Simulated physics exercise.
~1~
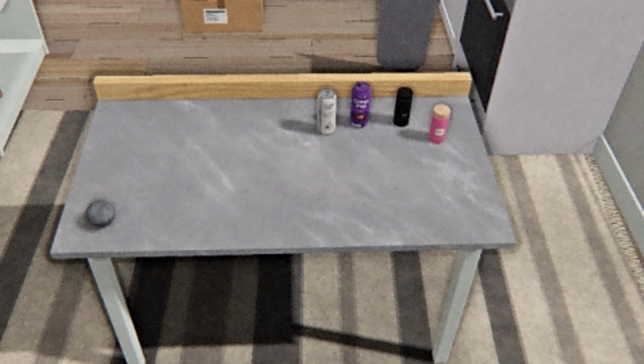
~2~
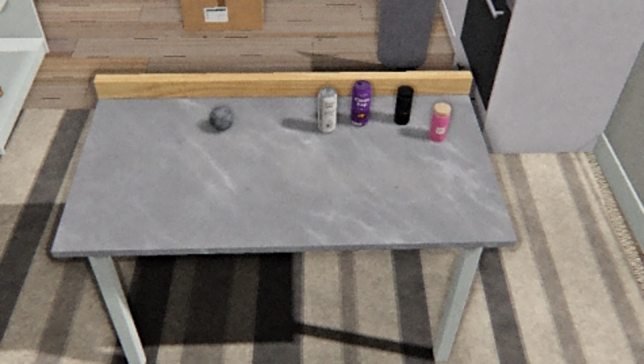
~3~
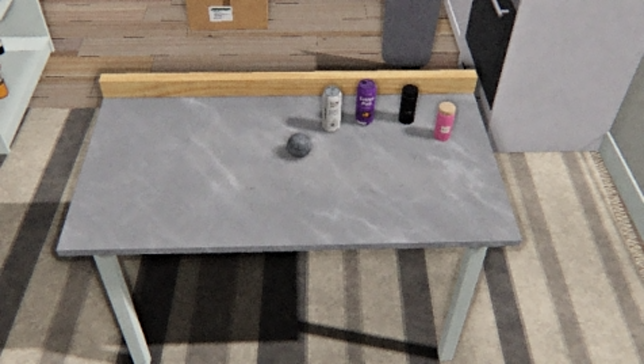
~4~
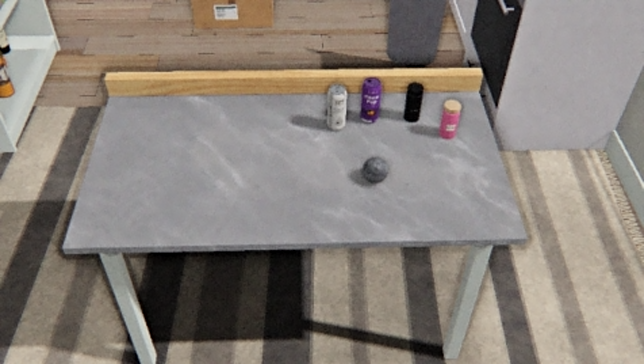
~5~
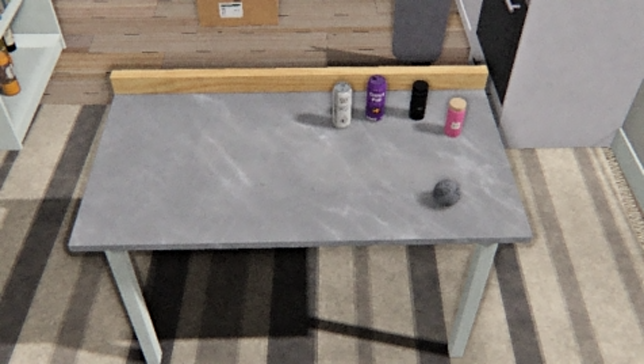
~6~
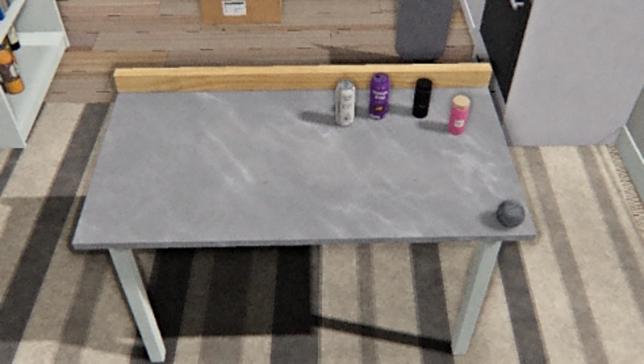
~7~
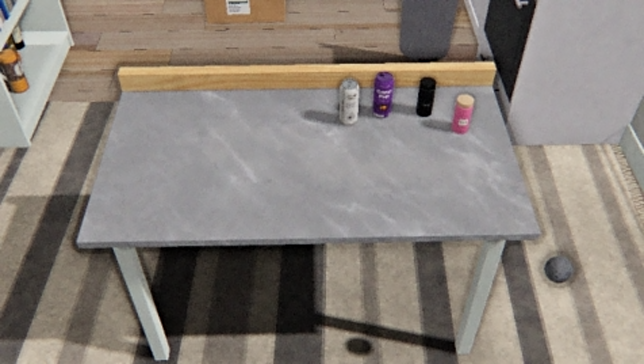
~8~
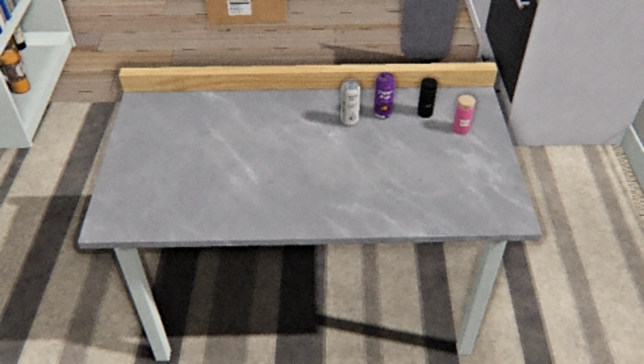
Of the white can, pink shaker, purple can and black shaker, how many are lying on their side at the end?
None of them are lying on their side, as all four are still upright on the table.
